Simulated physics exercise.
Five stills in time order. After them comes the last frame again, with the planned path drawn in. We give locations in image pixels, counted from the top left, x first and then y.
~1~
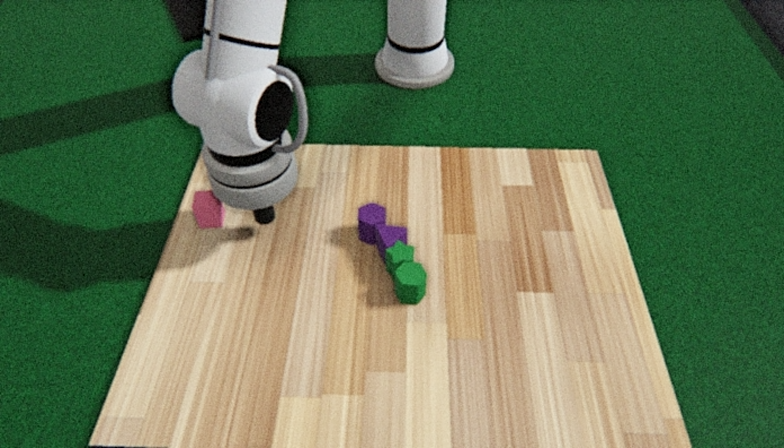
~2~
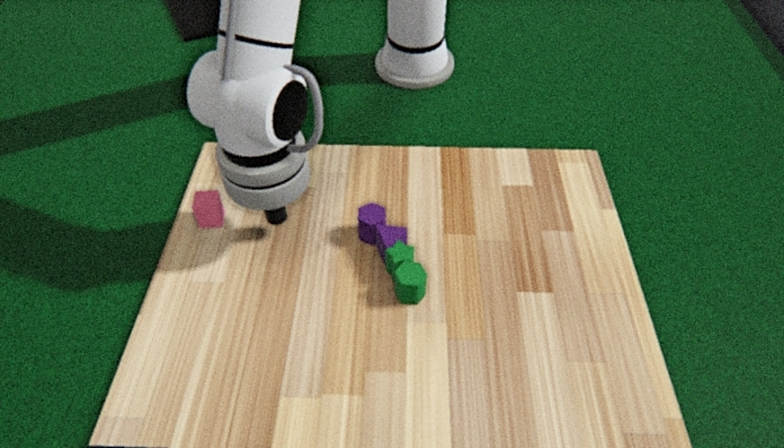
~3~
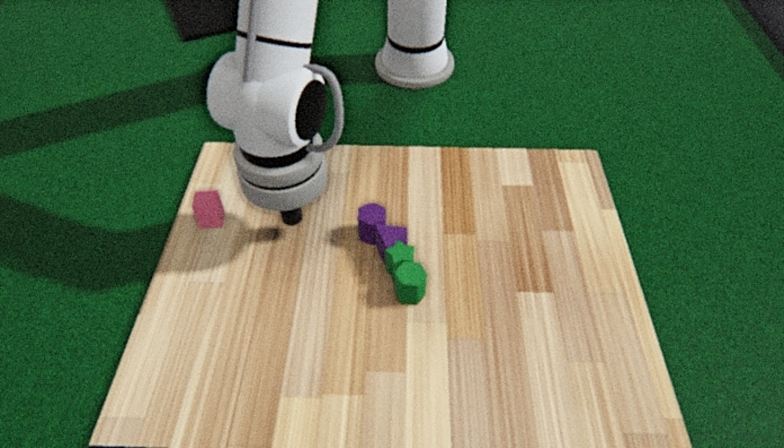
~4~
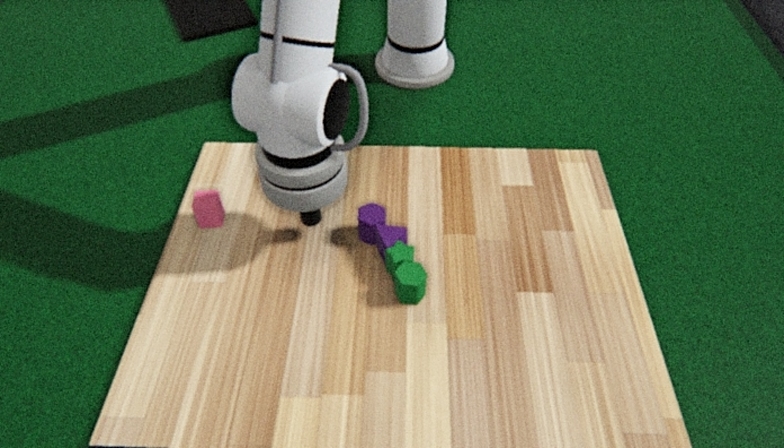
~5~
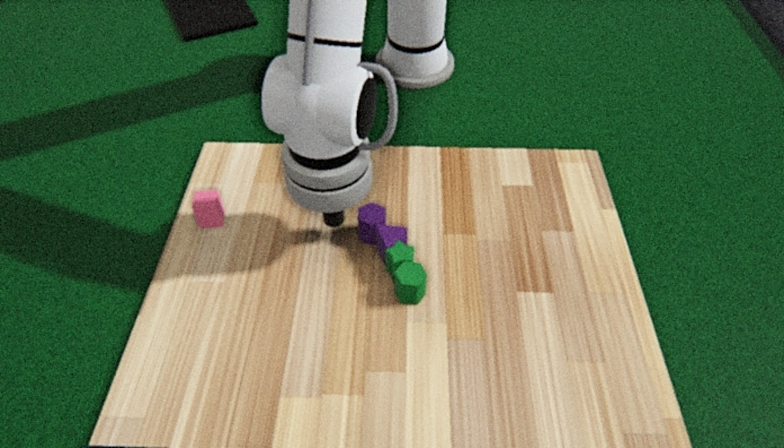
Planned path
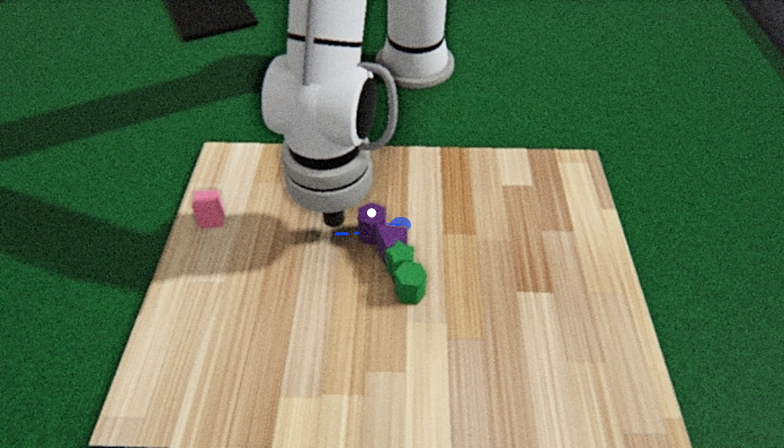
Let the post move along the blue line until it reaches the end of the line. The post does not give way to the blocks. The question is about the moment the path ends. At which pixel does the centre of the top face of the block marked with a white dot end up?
In the picture, that point is around (425, 210).
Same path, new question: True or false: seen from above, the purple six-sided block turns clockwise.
That claim is true.
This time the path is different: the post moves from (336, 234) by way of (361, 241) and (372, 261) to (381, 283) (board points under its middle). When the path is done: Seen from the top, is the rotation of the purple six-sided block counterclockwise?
I expect so.
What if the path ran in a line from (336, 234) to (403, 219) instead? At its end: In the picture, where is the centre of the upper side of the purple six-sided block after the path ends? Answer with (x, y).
It is going to be at (416, 215).
Drawn move, from (336, 234) by way of (369, 231) to (401, 225); the dot is on the purple six-sided block.
What follows on the original path. Halfway along, post at (369, 217); purple six-sided block at (393, 212), turned 15° clockwise; purple triangular block at (401, 235), turned 20° clockwise; green star at (407, 255); green six-sided block at (413, 276).
At the end, post at (401, 210); purple six-sided block at (425, 210), turned 35° clockwise; purple triangular block at (408, 235), turned 45° clockwise; green star at (409, 255); green six-sided block at (413, 277), turned 10° clockwise.
